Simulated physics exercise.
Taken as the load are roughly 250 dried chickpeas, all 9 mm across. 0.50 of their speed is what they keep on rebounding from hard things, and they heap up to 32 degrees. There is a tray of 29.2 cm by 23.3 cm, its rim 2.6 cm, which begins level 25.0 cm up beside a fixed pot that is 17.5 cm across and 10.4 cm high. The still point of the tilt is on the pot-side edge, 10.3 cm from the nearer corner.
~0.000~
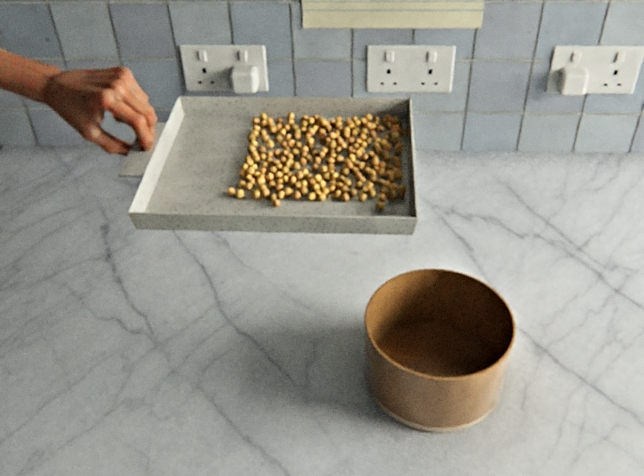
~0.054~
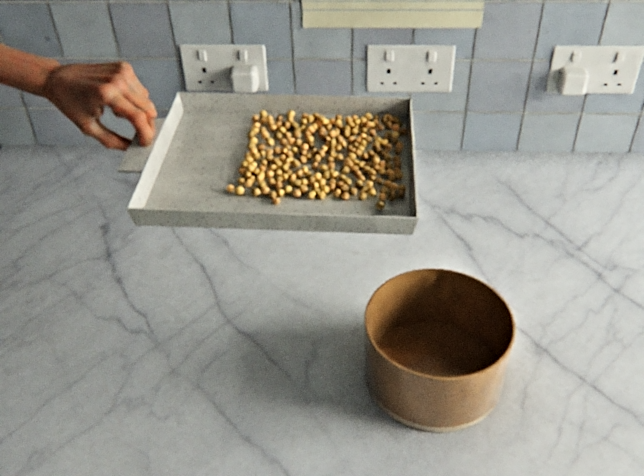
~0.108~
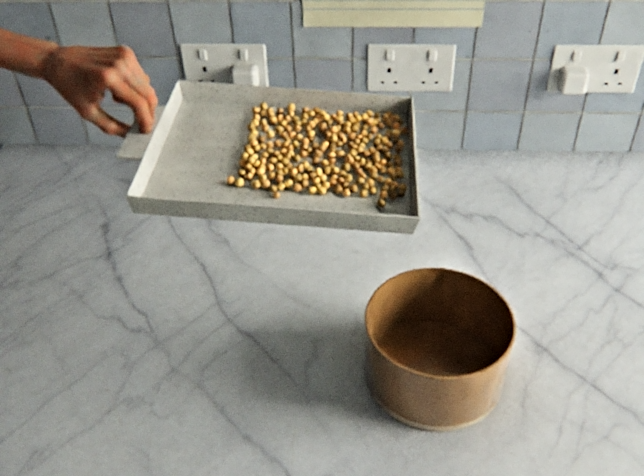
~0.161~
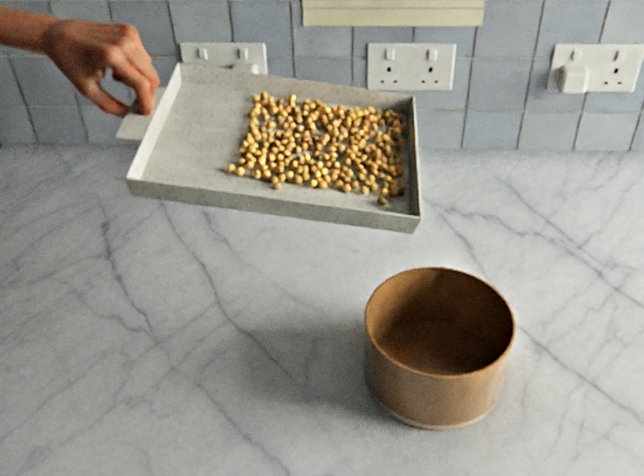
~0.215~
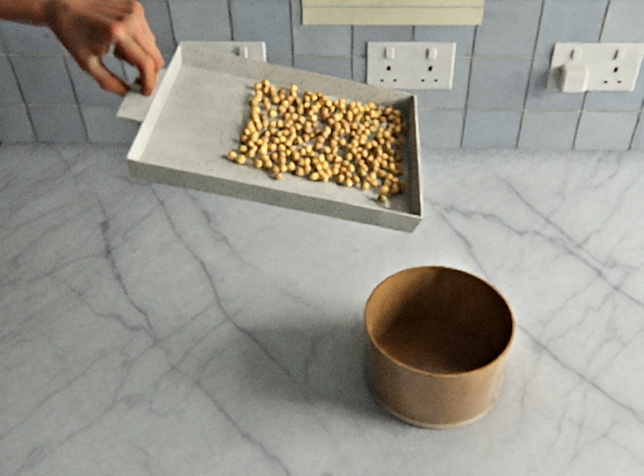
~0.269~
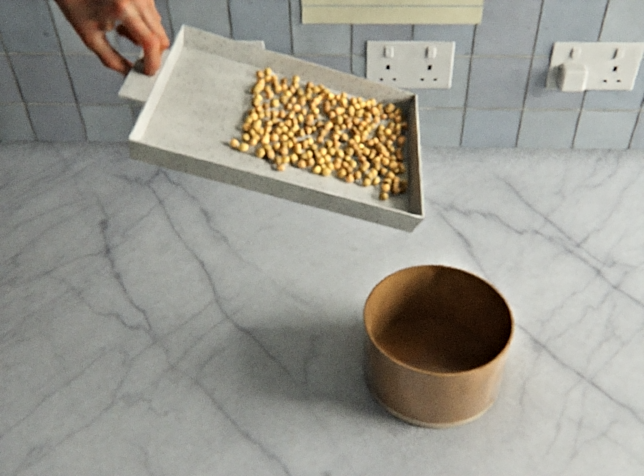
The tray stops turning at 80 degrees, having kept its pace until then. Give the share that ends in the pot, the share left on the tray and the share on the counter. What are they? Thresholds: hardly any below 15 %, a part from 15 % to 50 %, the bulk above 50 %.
Prediction - pot: Hardly any; tray: The bulk; counter: Hardly any.
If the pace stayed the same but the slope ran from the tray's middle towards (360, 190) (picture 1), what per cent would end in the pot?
5 %.
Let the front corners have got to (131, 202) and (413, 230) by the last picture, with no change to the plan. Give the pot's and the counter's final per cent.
Split: Pot = 0, counter = 0.
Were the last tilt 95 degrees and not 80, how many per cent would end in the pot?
Pot share: About 40 per cent.
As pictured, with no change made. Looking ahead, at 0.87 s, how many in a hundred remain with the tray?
It works out to near 100 per cent of the load.
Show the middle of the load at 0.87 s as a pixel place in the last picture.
Load centre est.: (401, 129) px.
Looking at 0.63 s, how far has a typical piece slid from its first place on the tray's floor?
I'd say close to 5 centimetres.
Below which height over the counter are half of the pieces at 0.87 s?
Median height: Approx. 30 cm.
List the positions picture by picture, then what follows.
Tray tilt 0 degrees, front corners at (132, 210) and (414, 215); middle of the pieces at (321, 155); pot at (439, 319), in the first frame.
Tray tilt 1 degrees, front corners at (132, 206) and (414, 215); middle of the pieces at (321, 154), in the second frame.
Tray tilt 4 degrees, front corners at (131, 194) and (416, 215), lowest corner right front; middle of the pieces at (322, 149), in the third frame.
Tray tilt 9 degrees, front corners at (130, 176) and (418, 215), lowest corner right front; middle of the pieces at (322, 142), in the fourth frame.
Tray tilt 13 degrees, front corners at (131, 157) and (419, 215), lowest corner right front; middle of the pieces at (324, 135), in the fifth frame.
Tray tilt 18 degrees, front corners at (134, 138) and (420, 215), lowest corner right front; middle of the pieces at (326, 129); pot at (438, 315). Its pace works out near 85 degrees a second, in the sixth frame.
Then, at 0.63 s, tilt 48 degrees; the tray holds 100 %, the pot 0 %.
After 0.87 s, tilt 69 degrees; the tray holds 100 %, the pot 0 %.
After 1.21 s, tilt 80 degrees; the tray holds 100 %, the pot 0 %.
By 1.7 s all is still; pot 0 %, tray 100 %, counter 0 %.
